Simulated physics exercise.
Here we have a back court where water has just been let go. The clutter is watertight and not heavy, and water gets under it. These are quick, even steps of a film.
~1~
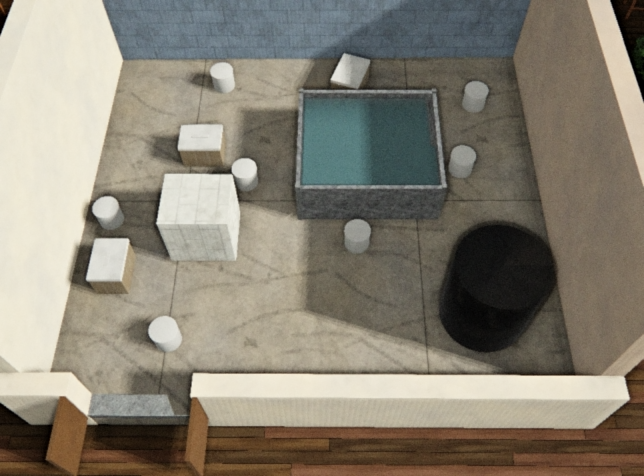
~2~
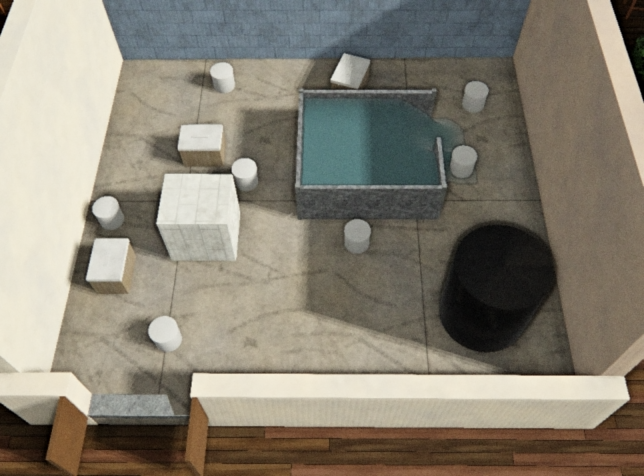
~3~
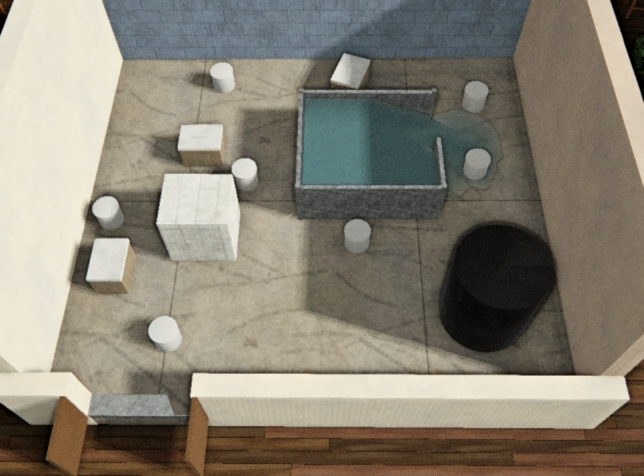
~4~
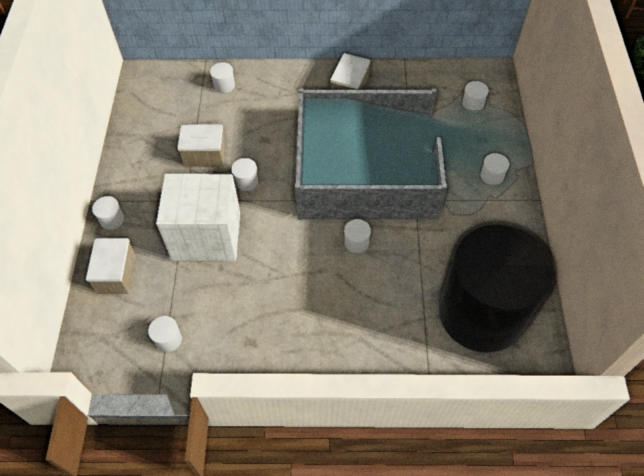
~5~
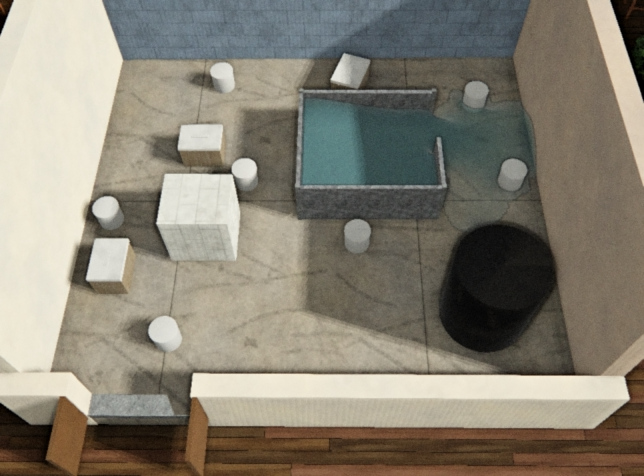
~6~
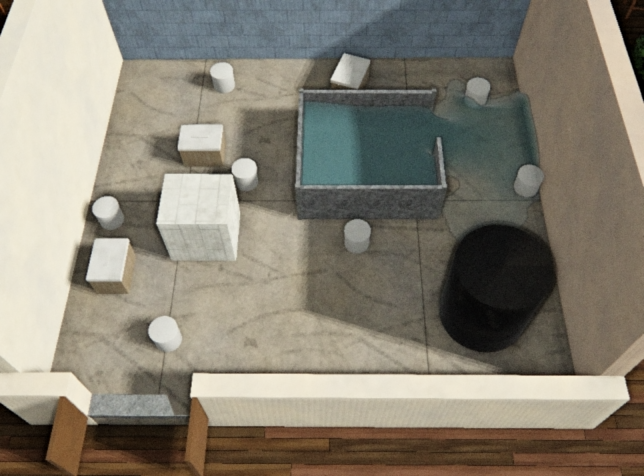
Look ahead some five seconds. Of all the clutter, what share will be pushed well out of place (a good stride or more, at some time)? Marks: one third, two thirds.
That comes to from one to two thirds.
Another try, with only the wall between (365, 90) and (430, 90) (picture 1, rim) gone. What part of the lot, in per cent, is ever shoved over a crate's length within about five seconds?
Some 60 per cent.
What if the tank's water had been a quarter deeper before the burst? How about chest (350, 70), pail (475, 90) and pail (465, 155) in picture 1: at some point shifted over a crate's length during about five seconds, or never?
In that order: Moved that far, that far or more, moved that far.
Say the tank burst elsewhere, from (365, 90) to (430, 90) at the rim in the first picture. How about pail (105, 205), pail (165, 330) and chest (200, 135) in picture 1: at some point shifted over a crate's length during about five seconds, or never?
In that order: Pushed that far, not that far, swept aside.
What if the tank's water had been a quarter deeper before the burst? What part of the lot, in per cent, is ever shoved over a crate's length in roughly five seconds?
I make it 40 per cent.
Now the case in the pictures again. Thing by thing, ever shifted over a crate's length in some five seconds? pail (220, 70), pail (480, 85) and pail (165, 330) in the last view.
In turn: Pushed that far, swept aside, under that.
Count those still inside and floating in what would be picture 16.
I count 0.
A moment on, 2 of 10 are well off their spots; 0 afloat.
Next, 2 of 10 are well off their spots; 0 afloat.
Later, 3 of 10 are well off their spots; 1 afloat.
In the end, 4 of 10 are well off their spots, and 4 have been at some point; 0 afloat.
